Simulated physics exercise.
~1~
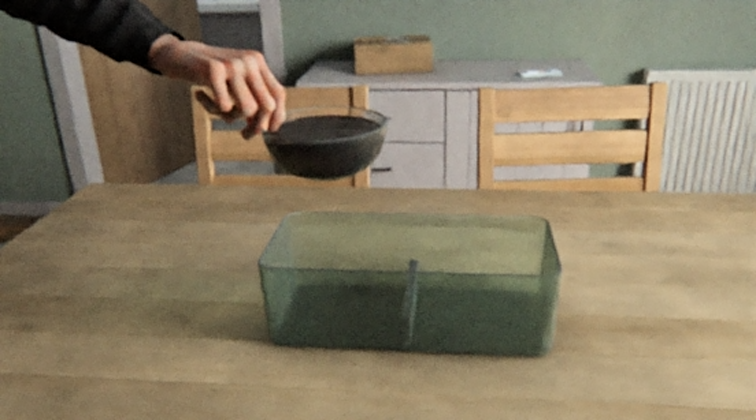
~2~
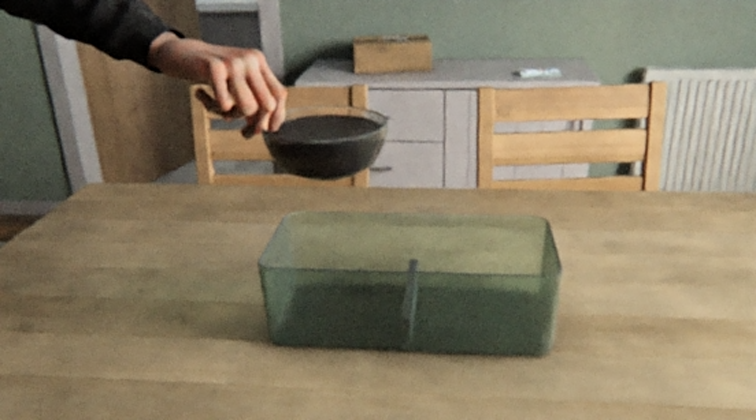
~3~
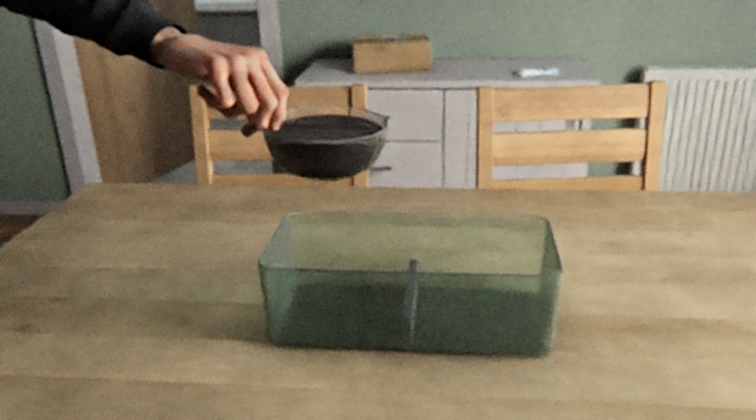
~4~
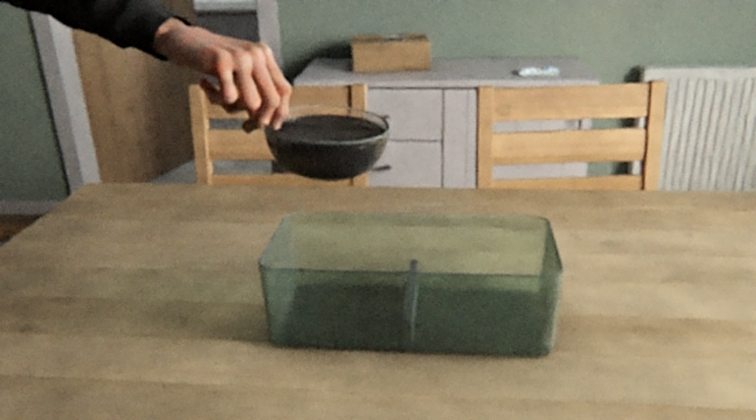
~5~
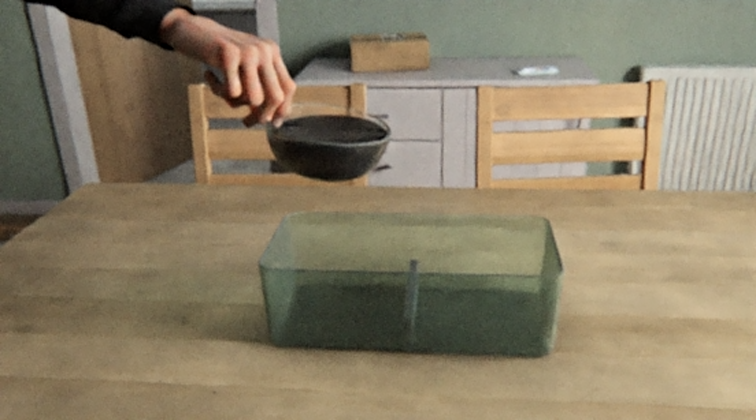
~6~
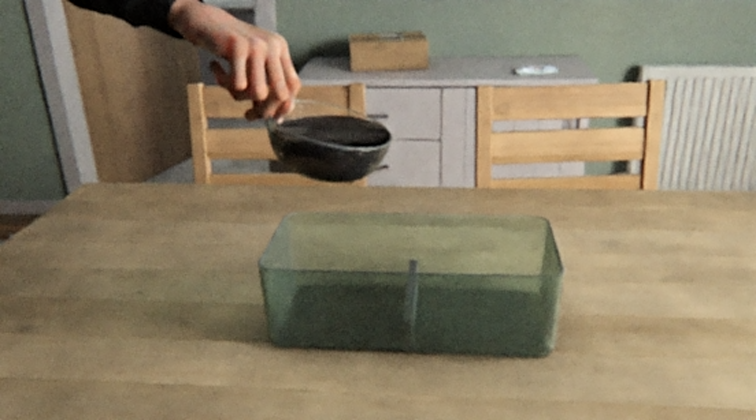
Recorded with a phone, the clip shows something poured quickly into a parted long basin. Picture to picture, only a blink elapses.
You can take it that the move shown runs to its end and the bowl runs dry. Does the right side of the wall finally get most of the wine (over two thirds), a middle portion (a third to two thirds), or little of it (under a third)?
It gets most of it.
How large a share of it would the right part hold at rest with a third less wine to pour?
Near 65 parts in a hundred.
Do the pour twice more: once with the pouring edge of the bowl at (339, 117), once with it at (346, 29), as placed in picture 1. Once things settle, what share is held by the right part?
It would come to near 20 per cent, and then near 65 per cent.
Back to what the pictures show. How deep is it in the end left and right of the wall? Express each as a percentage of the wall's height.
On the left it is 10 per cent, on the right 40.
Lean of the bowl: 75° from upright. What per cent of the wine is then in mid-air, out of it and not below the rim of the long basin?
Share: Approx. 40 %.
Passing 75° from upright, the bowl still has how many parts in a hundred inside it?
It works out to close to 25 percent.
A moment on, the bowl is tipped on its side and 26 per cent is still to pour, 1 is left of the wall and 33 right of it.
Next, the bowl is tipped right over and 0 per cent is still to pour, 20 is left of the wall and 77 right of it.
Then the bowl is tipped right over and 0 per cent is still to pour, 22 is left of the wall and 77 right of it.
Later the bowl is tipped right over and 0 per cent is still to pour, 22 is left of the wall and 77 right of it.
At rest 22 per cent lies left of the wall, 77 right of it and 1 outside.
